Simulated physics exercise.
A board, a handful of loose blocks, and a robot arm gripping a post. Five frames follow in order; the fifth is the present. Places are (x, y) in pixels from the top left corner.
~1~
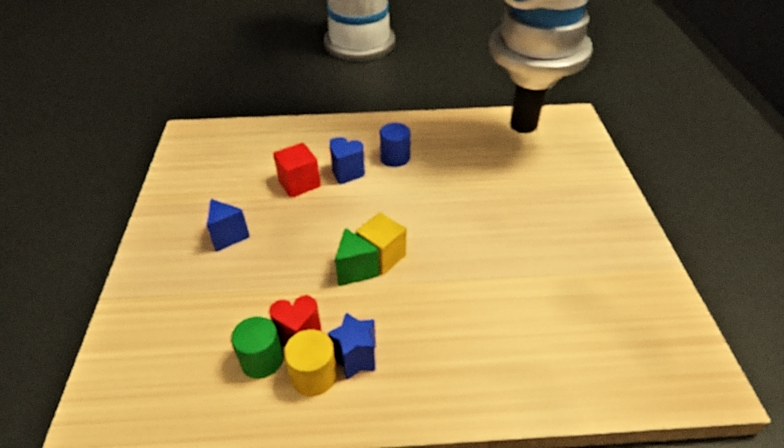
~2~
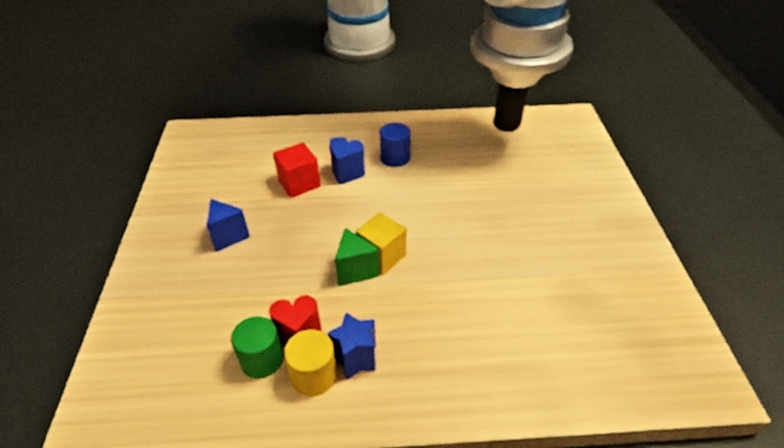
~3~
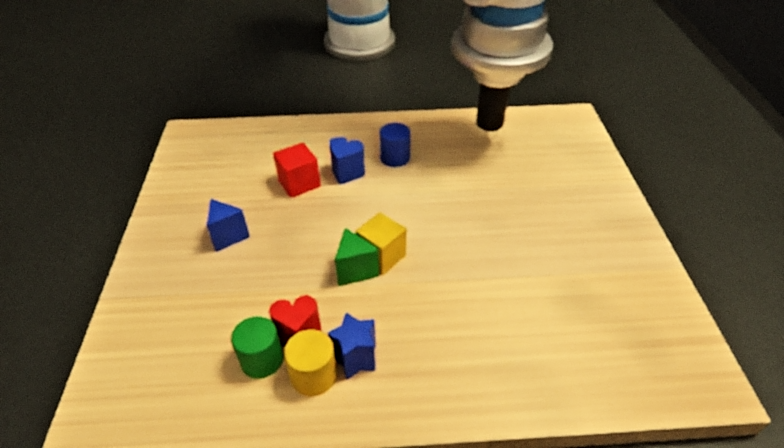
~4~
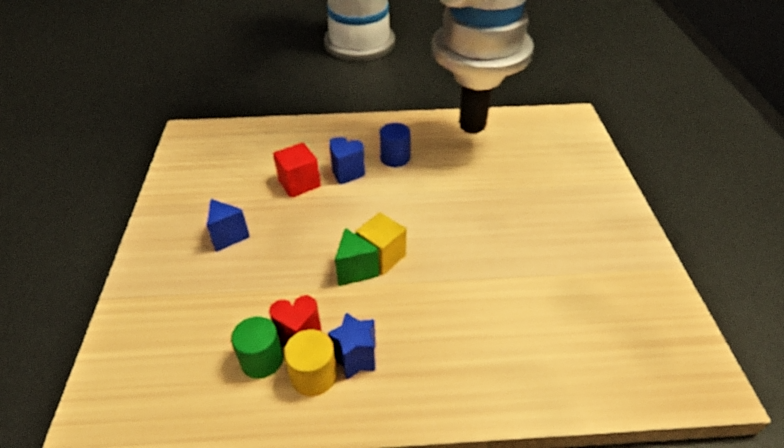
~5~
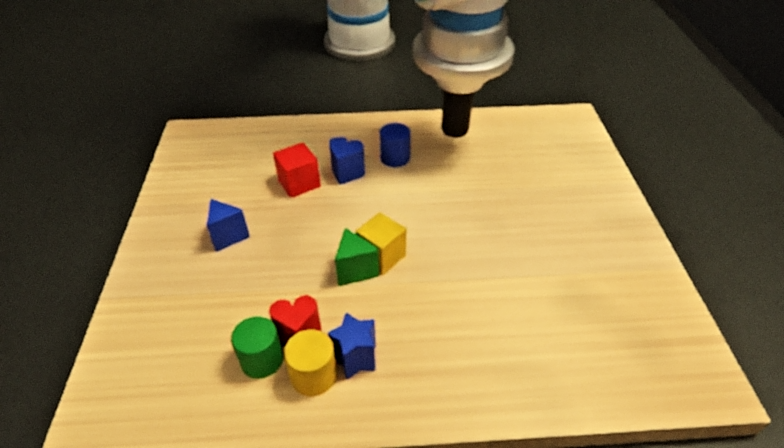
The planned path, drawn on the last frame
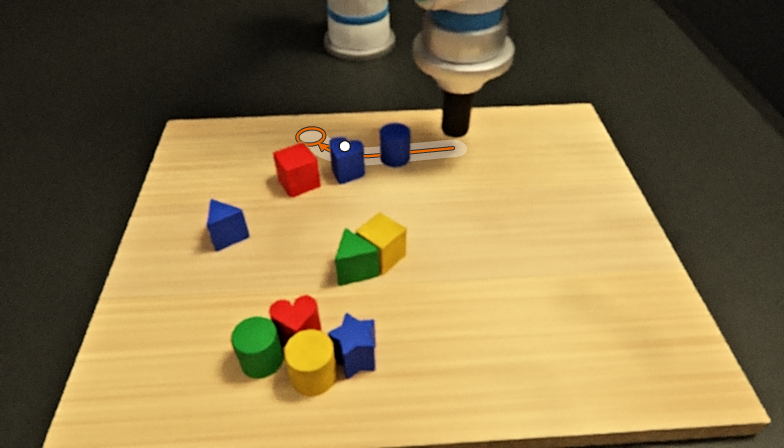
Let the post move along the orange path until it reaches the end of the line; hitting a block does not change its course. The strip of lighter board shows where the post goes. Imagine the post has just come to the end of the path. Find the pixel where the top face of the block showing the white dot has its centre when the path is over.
Roughly at (324, 164).
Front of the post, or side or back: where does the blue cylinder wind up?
Beside or behind, I predict.
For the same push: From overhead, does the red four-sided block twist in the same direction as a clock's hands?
I expect so.
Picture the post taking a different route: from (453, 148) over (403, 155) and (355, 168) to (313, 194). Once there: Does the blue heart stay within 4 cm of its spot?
No, that is not how it ends up.
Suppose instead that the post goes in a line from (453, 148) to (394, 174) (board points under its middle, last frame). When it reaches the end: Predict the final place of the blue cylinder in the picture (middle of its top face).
That would be at about pixel (373, 133).
Path on the board, from (453, 148) through (401, 153) and (348, 156) to (311, 136); the dot is on the blue heart.
The first path, step by step. One third of the way, post (401, 136); blue cylinder (374, 135).
Two thirds of the way, post (346, 138); red four-sided block (290, 159), turned 25° clockwise; blue heart (324, 164); blue cylinder (332, 145).
At the end, post (309, 119); red four-sided block (290, 159), turned 25° clockwise; blue heart (324, 164); blue cylinder (328, 145).
